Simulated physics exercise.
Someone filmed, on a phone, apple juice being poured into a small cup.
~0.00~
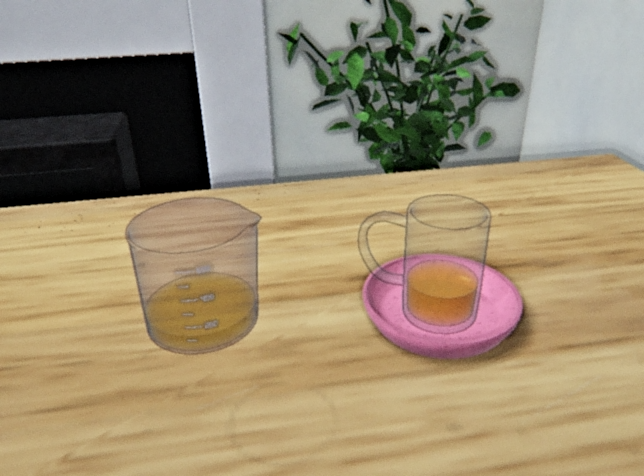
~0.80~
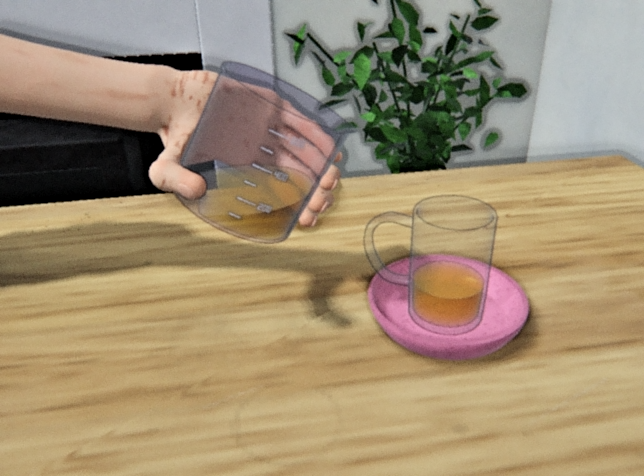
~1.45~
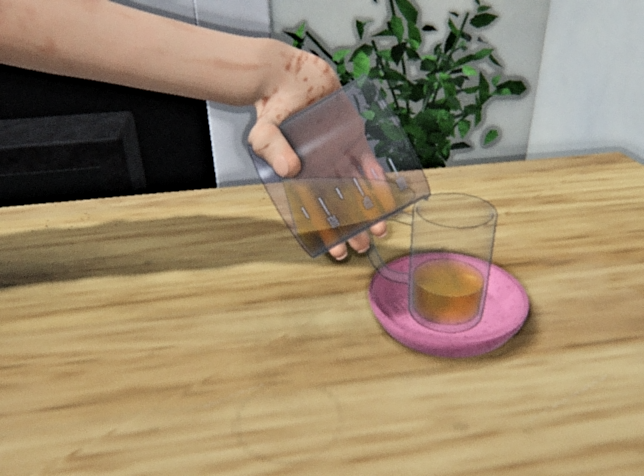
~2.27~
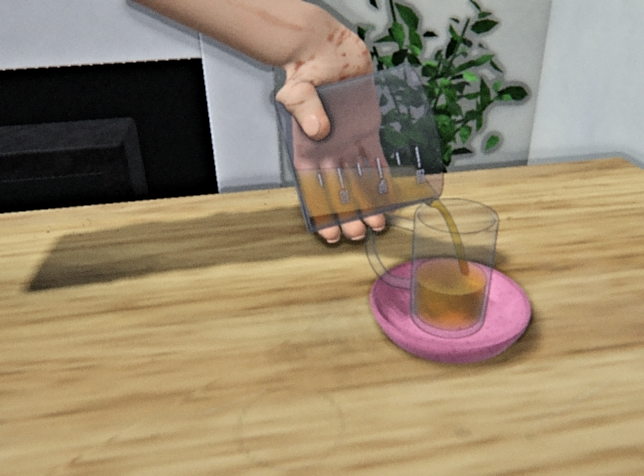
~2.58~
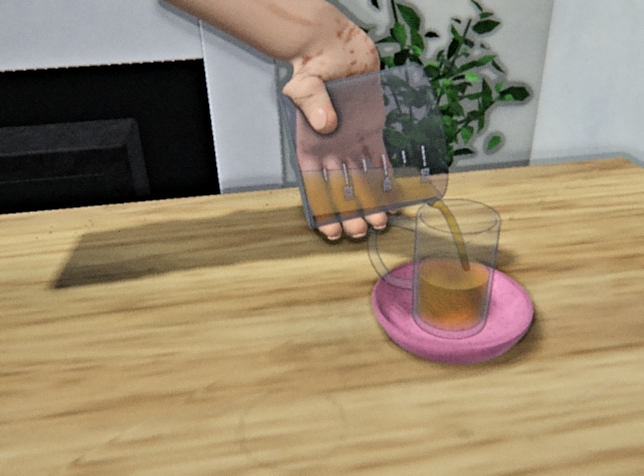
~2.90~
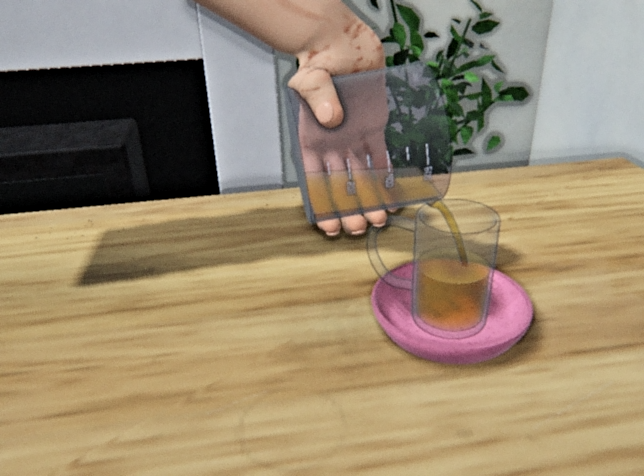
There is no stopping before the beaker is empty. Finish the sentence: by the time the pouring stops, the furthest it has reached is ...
The furthest it reaches is the cup.
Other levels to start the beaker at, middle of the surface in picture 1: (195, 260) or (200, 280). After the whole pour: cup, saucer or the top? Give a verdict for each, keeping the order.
As listed: Past the saucer, reaches the saucer.
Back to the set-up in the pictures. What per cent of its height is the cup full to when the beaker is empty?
Roughly 75 per cent.
After 3.6 s, the cup is about two thirds full; the saucer is dry.
After 4.1 s, the cup is about three quarters full; the saucer is dry.
After 5.4 s, the cup is about three quarters full; the saucer is dry.
